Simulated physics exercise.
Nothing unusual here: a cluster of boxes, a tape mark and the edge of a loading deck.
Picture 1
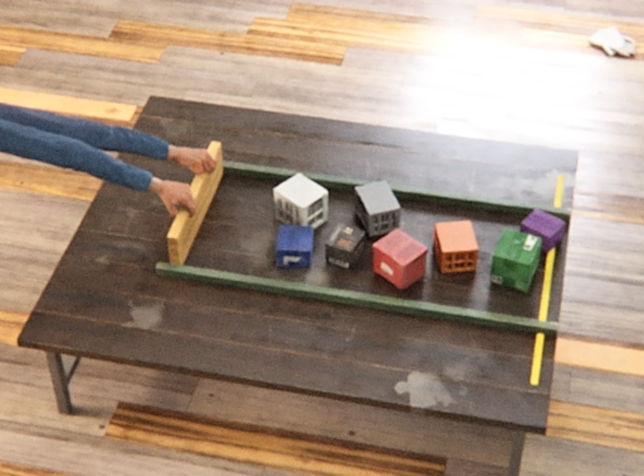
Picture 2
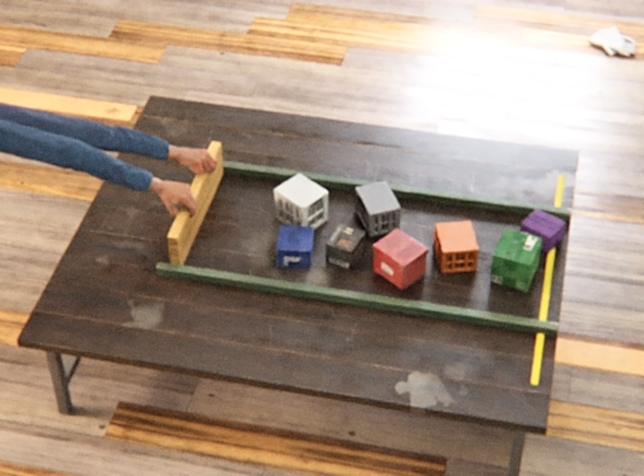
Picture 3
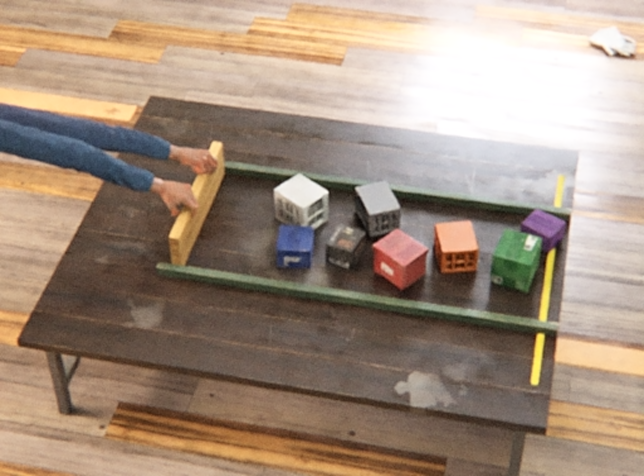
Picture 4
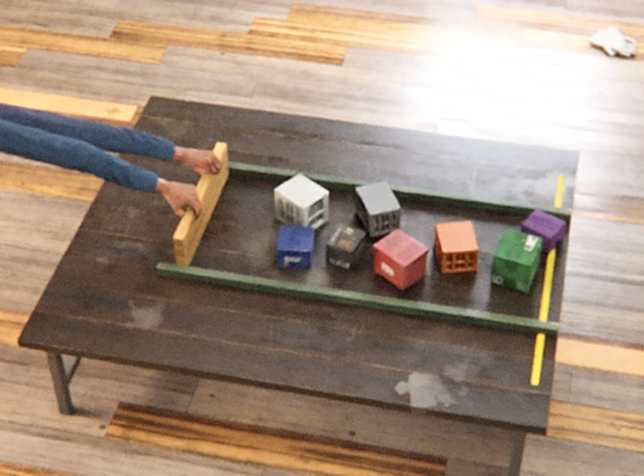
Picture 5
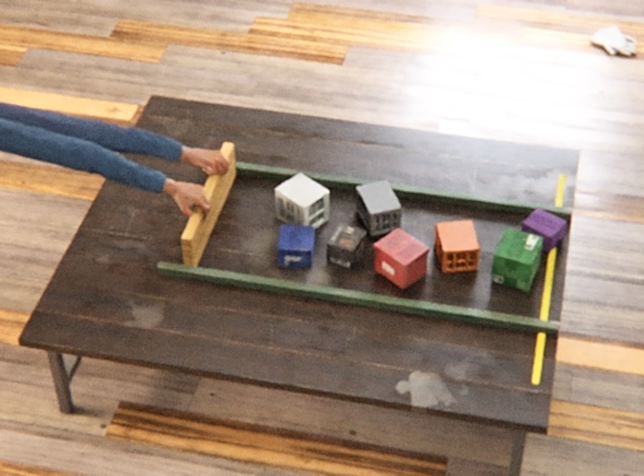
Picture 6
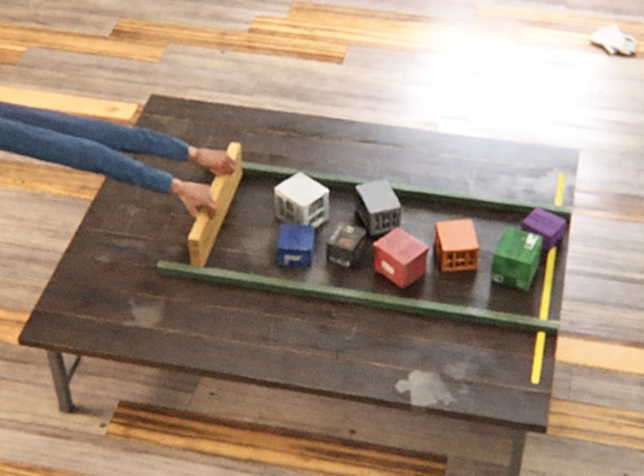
On a dark table between two green rails, a pair of hands slowly slid a wooden plank a short way right toward a cluster of colourful boxes, which stayed still near a yellow tape line.
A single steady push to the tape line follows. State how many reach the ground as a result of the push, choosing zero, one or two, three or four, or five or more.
Five or more reach the ground.
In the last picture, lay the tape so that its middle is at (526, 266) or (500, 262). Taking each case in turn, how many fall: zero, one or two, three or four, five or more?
Going by the order asked, it's more than four and then either three or four.
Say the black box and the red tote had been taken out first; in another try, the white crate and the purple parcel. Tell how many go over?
In the first try 6, in the other 6.
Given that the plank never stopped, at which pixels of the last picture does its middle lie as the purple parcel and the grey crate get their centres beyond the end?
Around (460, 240), then around (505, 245).
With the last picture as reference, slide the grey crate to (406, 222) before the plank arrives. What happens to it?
Lab note: From that start it is gone.
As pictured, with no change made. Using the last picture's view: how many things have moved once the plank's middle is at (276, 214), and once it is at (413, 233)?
By the first moment it's 1, by the second it's 7.
Early on, none off yet; purple parcel at rest near (543, 229); green parcel at rest near (516, 259); orange crate at rest near (456, 245).
A while later, none off yet; purple parcel at rest near (543, 229); green parcel travelled about its own width near (547, 266); orange crate travelled about its own width near (511, 245).
Finally, the number that fall off is five or more; lost, white crate, blue parcel, black box, grey crate, red tote, orange crate, green parcel and purple parcel.
